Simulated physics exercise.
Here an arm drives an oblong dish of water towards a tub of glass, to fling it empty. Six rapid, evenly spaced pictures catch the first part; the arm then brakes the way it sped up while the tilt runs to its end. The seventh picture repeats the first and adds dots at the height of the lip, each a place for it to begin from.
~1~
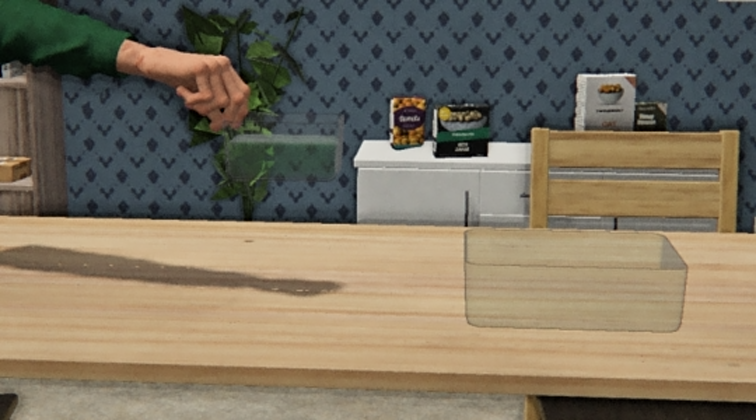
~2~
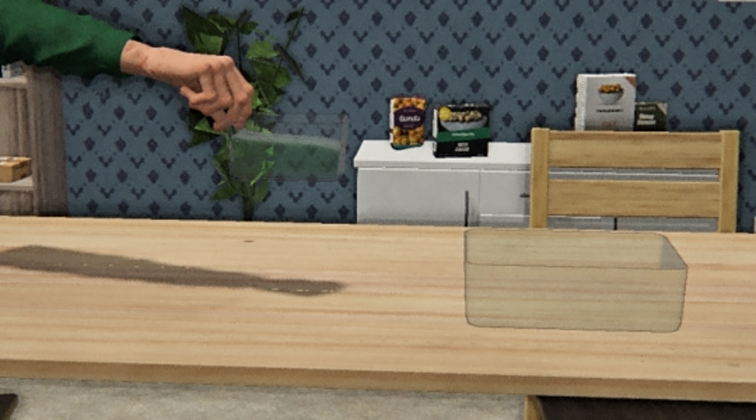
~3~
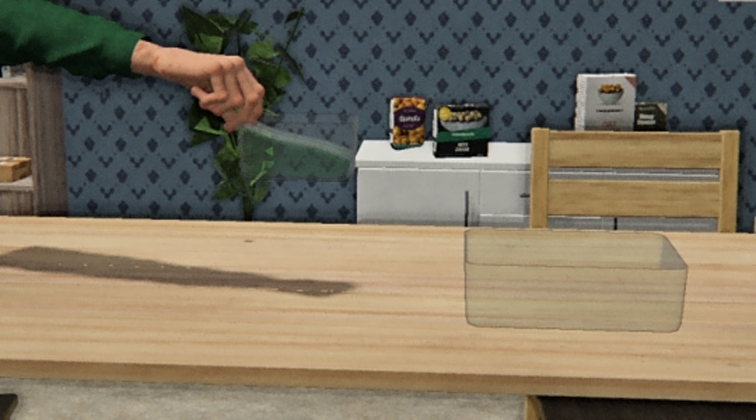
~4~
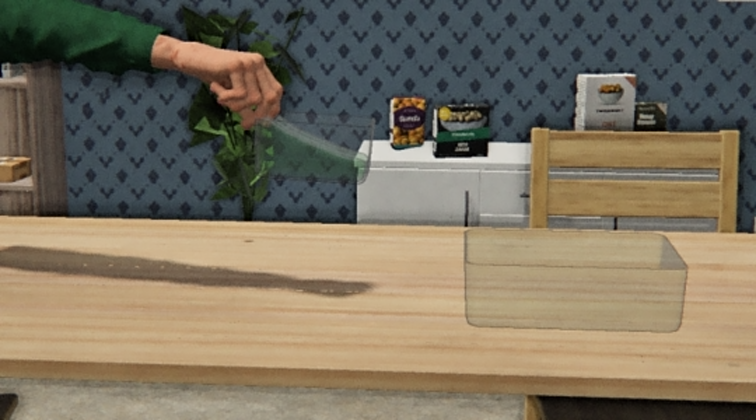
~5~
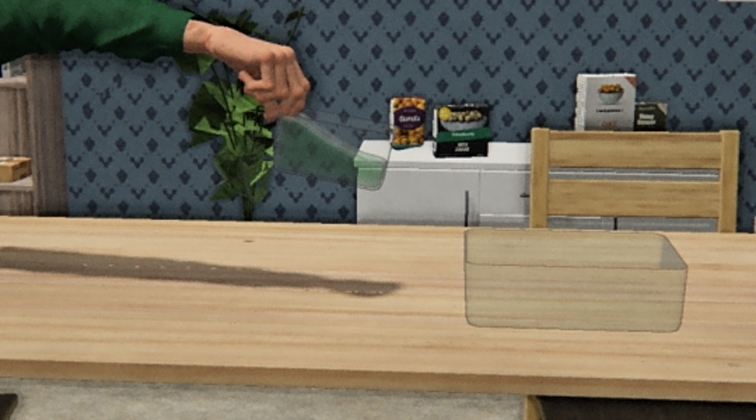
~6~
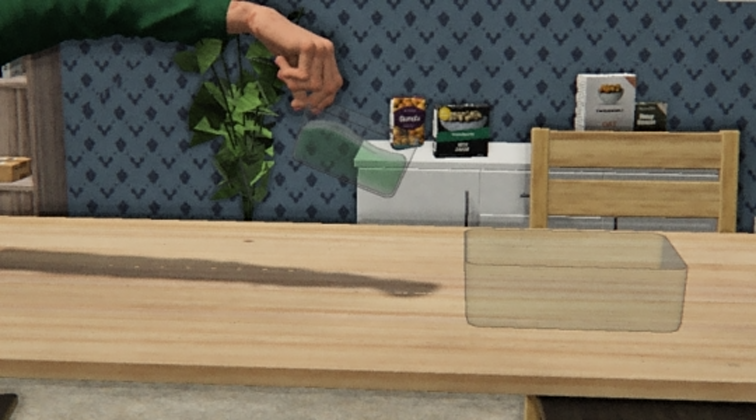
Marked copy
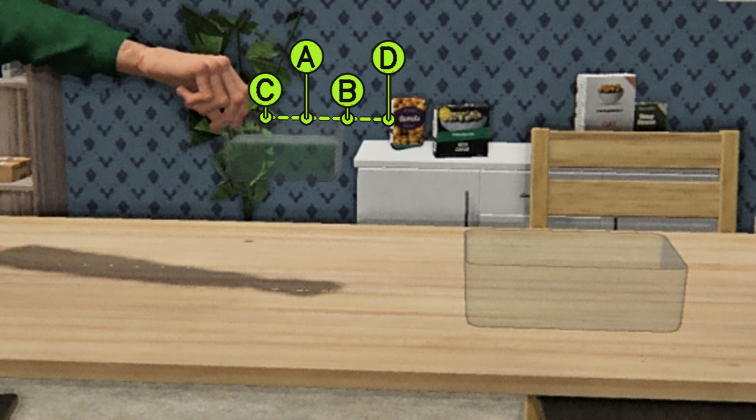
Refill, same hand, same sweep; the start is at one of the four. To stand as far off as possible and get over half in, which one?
The limit is A.
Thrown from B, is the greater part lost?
No, not at all.
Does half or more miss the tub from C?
Yes.
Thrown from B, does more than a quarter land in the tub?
Yes.
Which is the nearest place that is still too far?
That is place C.
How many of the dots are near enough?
Three.
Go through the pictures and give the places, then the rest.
The first picture shows upright, lip at (339, 118); tub from (465, 325) to (681, 331); nothing has left yet.
The second picture shows upright, lip at (343, 118); nothing has left yet.
The third picture shows upright, lip at (354, 118); nothing has left yet.
The fourth picture shows tipped about 3°, lip at (371, 121); nothing has left yet.
The fifth picture shows tipped about 10°, lip at (394, 129); nothing has left yet.
The sixth picture shows tipped about 21°, lip at (416, 141); nothing has left yet.
In lime, A at (306, 118); B at (347, 118); C at (265, 117); D at (388, 119).
Choosing A, about 63 % lands in the tub, 32 % falls short and 6 % goes beside or beyond.
Choosing B, about 78 % lands in the tub, 13 % falls short and 8 % goes beside or beyond.
Choosing C, about 37 % lands in the tub, 59 % falls short and 4 % goes beside or beyond.
Choosing D, about 84 % lands in the tub, 5 % falls short and 11 % goes beside or beyond.
